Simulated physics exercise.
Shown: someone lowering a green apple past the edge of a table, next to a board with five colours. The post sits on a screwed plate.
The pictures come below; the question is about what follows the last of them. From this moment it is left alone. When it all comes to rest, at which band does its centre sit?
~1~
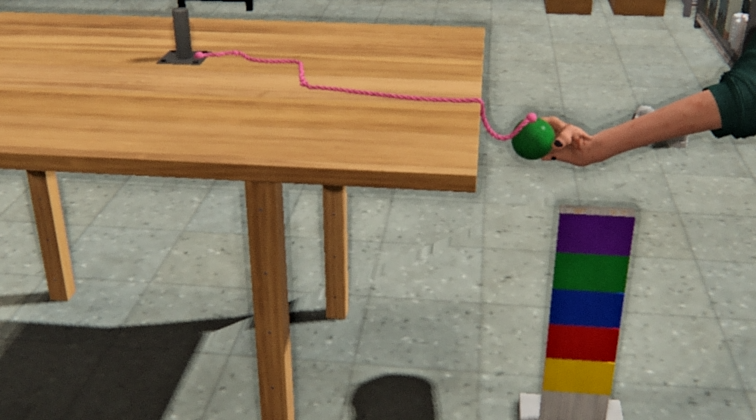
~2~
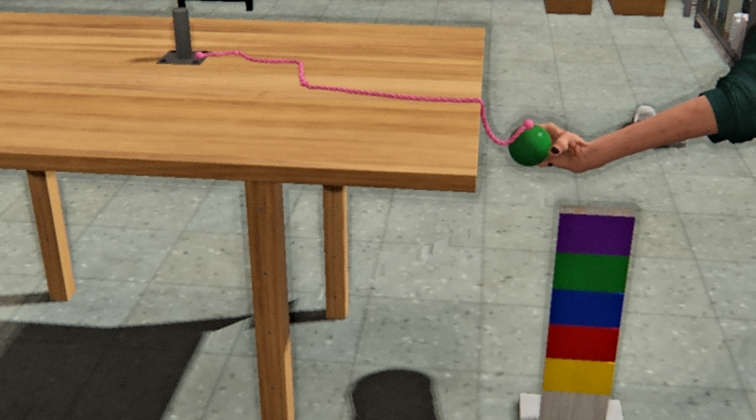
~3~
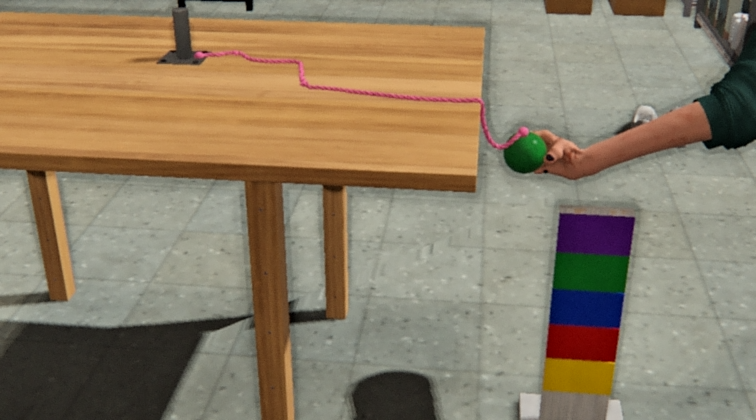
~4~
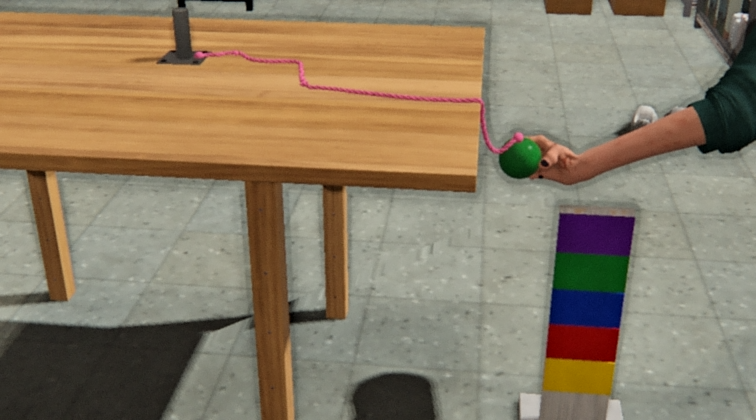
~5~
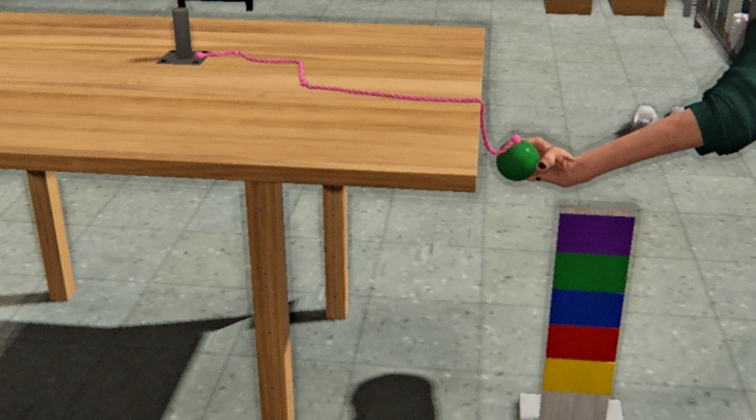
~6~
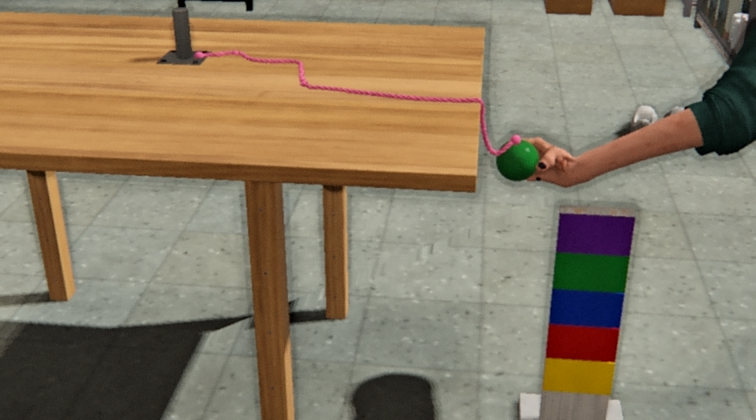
At green.
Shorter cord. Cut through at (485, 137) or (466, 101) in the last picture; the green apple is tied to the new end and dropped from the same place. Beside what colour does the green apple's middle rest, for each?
First try: Purple; second try: Higher than all five.
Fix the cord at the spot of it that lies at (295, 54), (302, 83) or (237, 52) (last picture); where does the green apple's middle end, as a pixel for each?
Pixel spots, one per try: About (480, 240), (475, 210), (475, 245).
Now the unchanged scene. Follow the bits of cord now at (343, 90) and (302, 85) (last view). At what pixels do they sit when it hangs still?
The first lands at (436, 80), while the second lands at (391, 75).
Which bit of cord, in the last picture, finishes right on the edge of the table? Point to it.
It lies at about (388, 96).
Soon after, apple near (476, 236); level with purple.
After that, apple near (475, 253); level with green.
In the end, apple near (477, 259); level with green. Its middle rests at the green band.
